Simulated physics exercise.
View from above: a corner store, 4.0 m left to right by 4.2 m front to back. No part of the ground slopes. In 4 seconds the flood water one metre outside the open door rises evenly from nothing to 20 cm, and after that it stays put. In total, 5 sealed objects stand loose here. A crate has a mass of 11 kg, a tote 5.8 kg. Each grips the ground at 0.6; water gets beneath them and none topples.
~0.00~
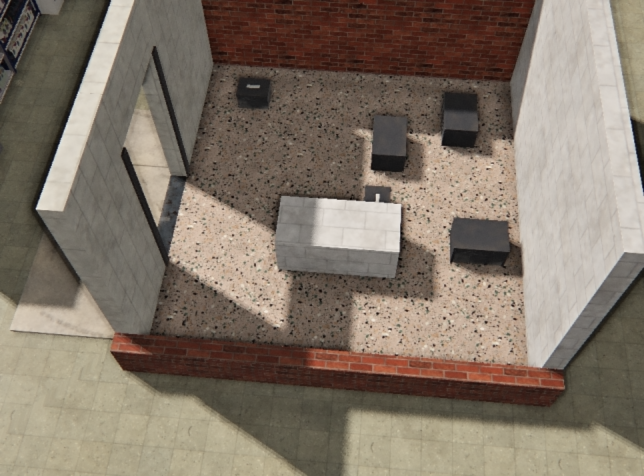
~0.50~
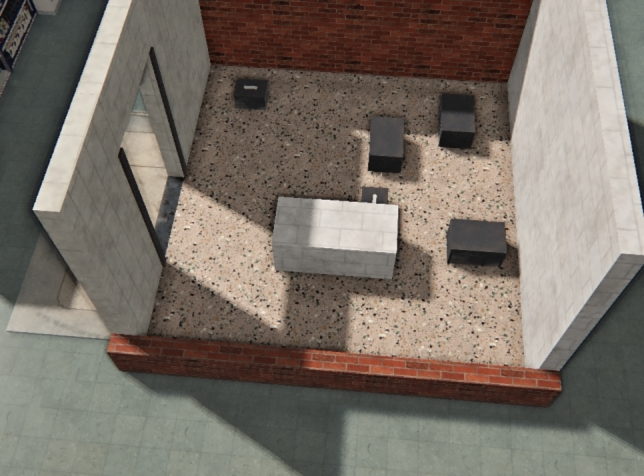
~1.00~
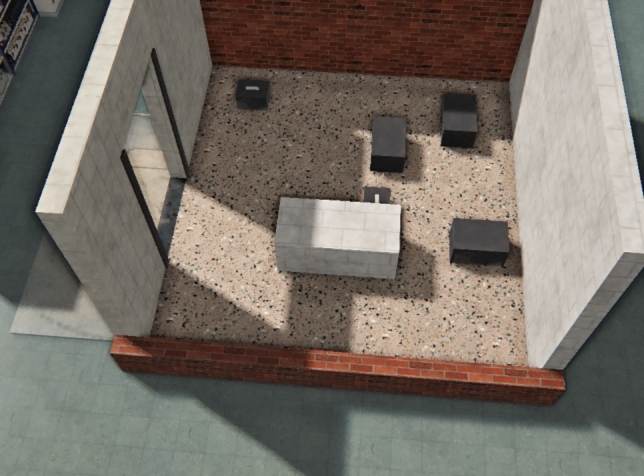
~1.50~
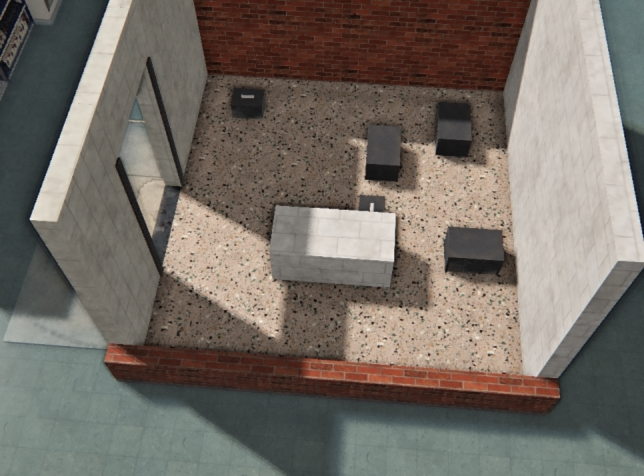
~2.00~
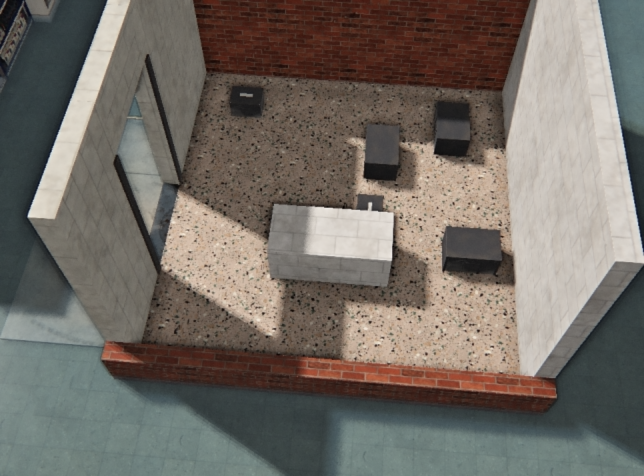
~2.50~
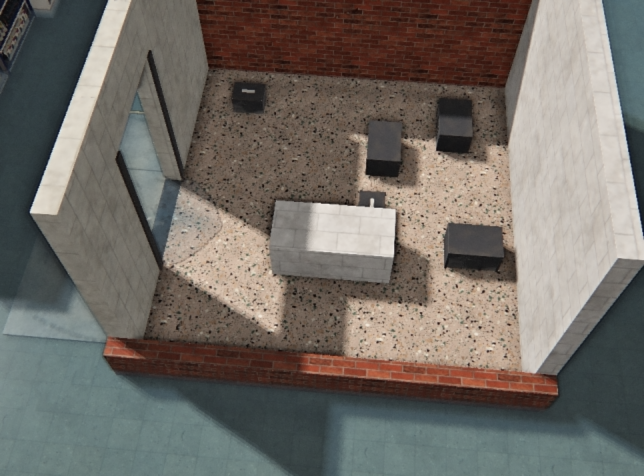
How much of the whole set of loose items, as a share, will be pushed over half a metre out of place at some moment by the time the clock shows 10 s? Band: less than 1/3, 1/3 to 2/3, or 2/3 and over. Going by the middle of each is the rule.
It falls in the middle third.
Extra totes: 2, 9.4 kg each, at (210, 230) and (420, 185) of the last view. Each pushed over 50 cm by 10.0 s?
Above the limit, then inside the limit.
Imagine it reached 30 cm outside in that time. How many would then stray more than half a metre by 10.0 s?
You'd get 4 in that case.
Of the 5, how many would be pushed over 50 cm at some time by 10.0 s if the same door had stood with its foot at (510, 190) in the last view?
Count: 3.
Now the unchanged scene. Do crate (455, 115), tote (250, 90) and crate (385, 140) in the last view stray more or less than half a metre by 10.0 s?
Same order as the question: Smaller, smaller, greater.
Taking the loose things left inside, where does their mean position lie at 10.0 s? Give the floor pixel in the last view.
(408, 168).
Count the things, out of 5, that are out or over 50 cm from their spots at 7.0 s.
At that time I count 2.
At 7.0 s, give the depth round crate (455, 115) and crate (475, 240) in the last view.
2 and 2 cm.
After 3.5 s 0 of 5 are over 50 cm from their spots; 0 afloat.
After 4.5 s 0 of 5 are over 50 cm from their spots; 0 afloat.
After 7.0 s 2 of 5 are over 50 cm from their spots; 0 afloat.
After 10.0 s 2 of 5 are over 50 cm from their spots, and 2 have been at some point; 4 afloat.
